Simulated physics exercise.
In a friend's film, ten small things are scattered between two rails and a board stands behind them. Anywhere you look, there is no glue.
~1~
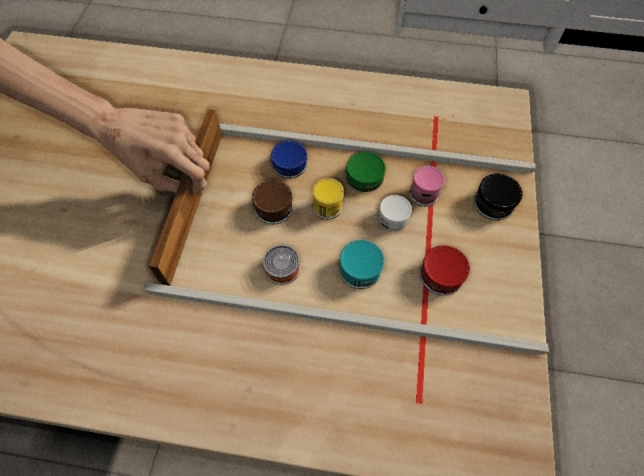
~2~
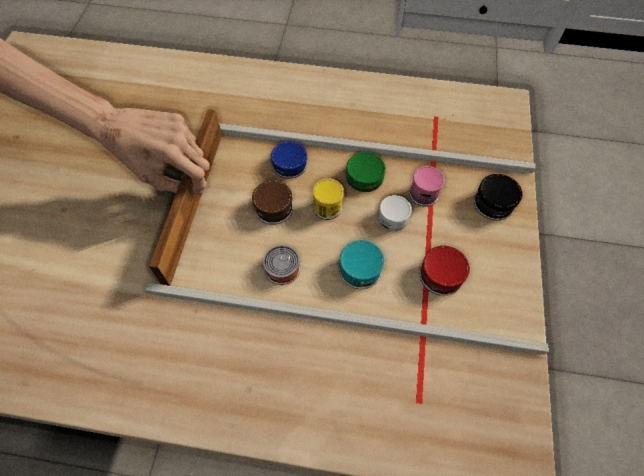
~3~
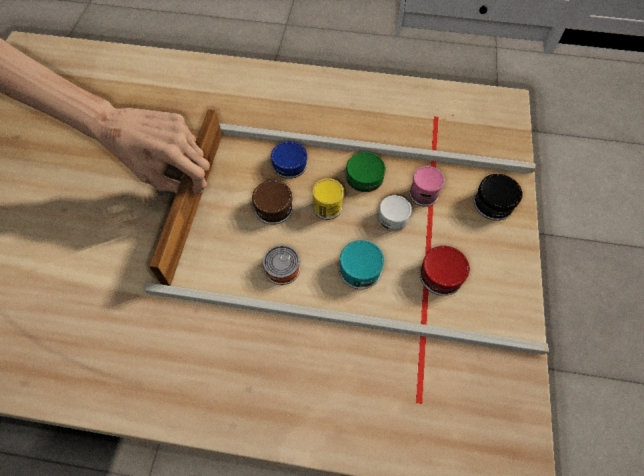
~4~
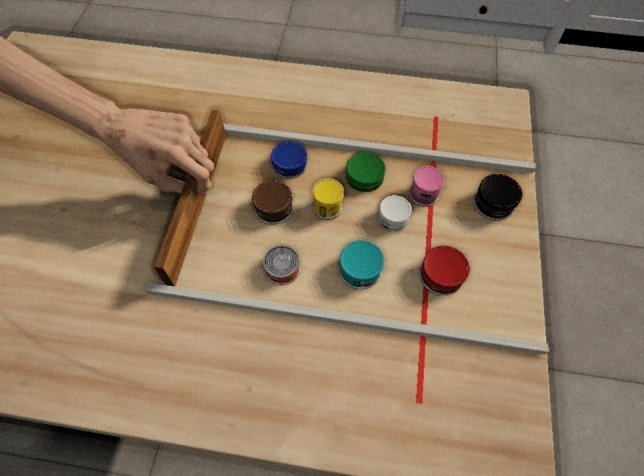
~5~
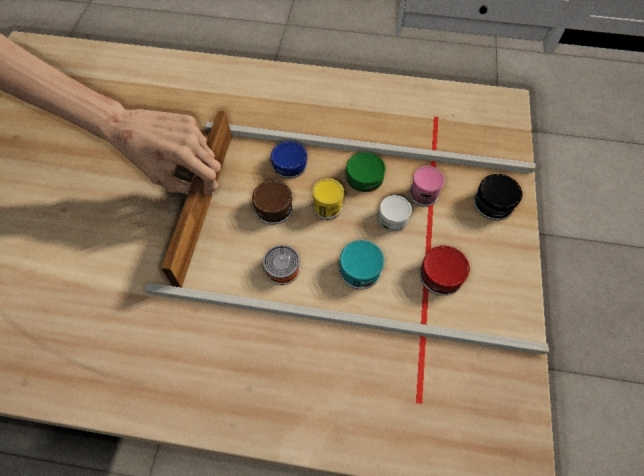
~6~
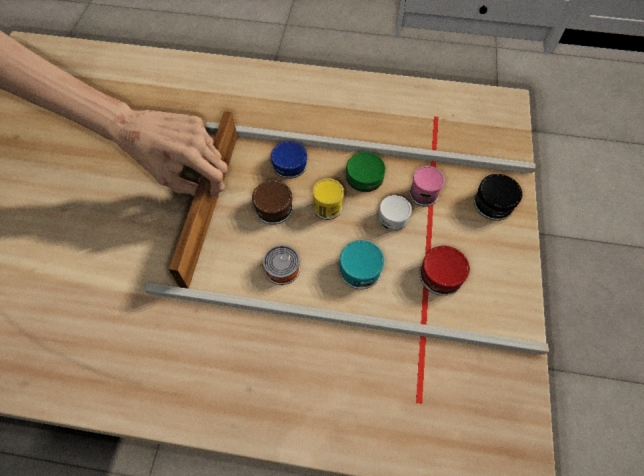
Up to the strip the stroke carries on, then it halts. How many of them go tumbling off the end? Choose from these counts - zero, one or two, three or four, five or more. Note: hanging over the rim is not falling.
Count: Zero.
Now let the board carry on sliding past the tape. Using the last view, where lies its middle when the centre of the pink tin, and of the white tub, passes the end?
The middle is at (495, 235) when it's the pink tin, and at (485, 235) when it's the white tub.
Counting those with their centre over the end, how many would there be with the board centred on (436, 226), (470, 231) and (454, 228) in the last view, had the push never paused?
Over the end: 0, 1, 0.
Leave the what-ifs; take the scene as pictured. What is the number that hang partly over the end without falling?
0 is the number.
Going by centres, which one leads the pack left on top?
Nearest at the end: The black tin.
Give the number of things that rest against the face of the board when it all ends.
Number: 5.
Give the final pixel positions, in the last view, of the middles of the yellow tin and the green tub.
About (448, 195), and the other about (490, 179).
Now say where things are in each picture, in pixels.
In the first picture, black tin (497, 197); red pot (444, 270); pink tin (426, 186); board (190, 192); tape (429, 236).
In the second picture, red pot (444, 271); turquoise tin (361, 265).
In the third picture, pink tin (426, 187); orange tin (282, 265).
In the fourth picture, black tin (497, 197); blue tin (289, 160).
In the fifth picture, red pot (444, 271); white tub (394, 214).
In the sixth picture, black tin (497, 197); red pot (444, 271); pink tin (426, 187); board (208, 195); tape (429, 236).
A little later, none off yet; black tin at rest near (497, 197); red pot at rest near (444, 271); pink tin at rest near (426, 187).
When it is over, the number that fall off is zero.
